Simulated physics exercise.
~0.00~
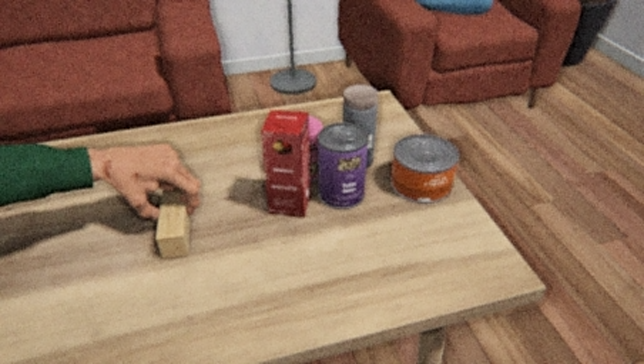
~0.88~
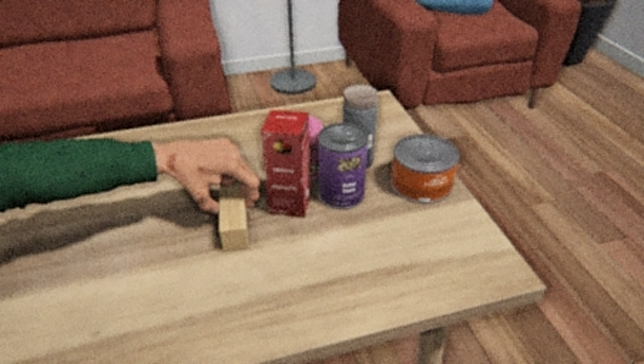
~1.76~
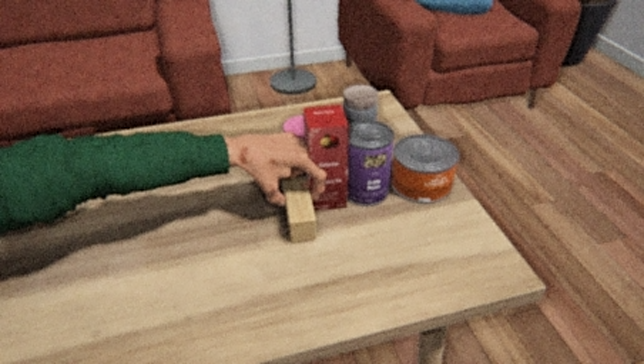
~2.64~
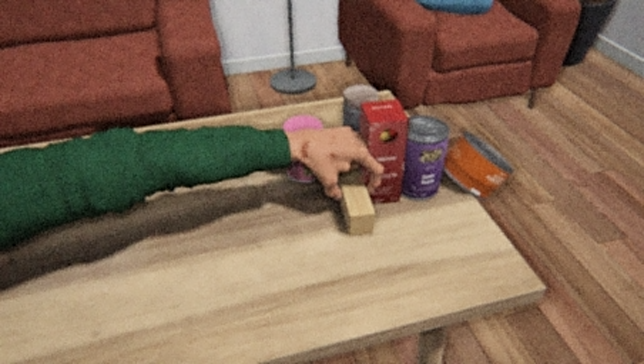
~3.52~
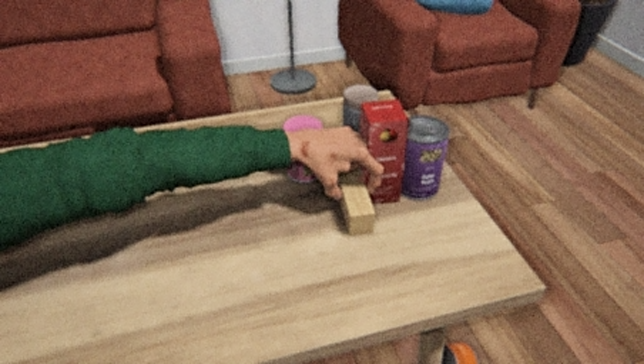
A hand in a green sleeve reaches from the left across a pale wooden table, guiding a small wooden block, seen from above in a room with red seats and a wood floor. Toward the right stand a red carton, a purple tin and a low orange tub, with a pink tin and a grey jar behind. The block slides right and meets the carton, which pushes the purple tin and then the tub along. The tub tips over the right edge and drops to the floor. The hand stops, leaving the carton and purple tin upright near the edge, while the pink tin and grey jar remain in place.
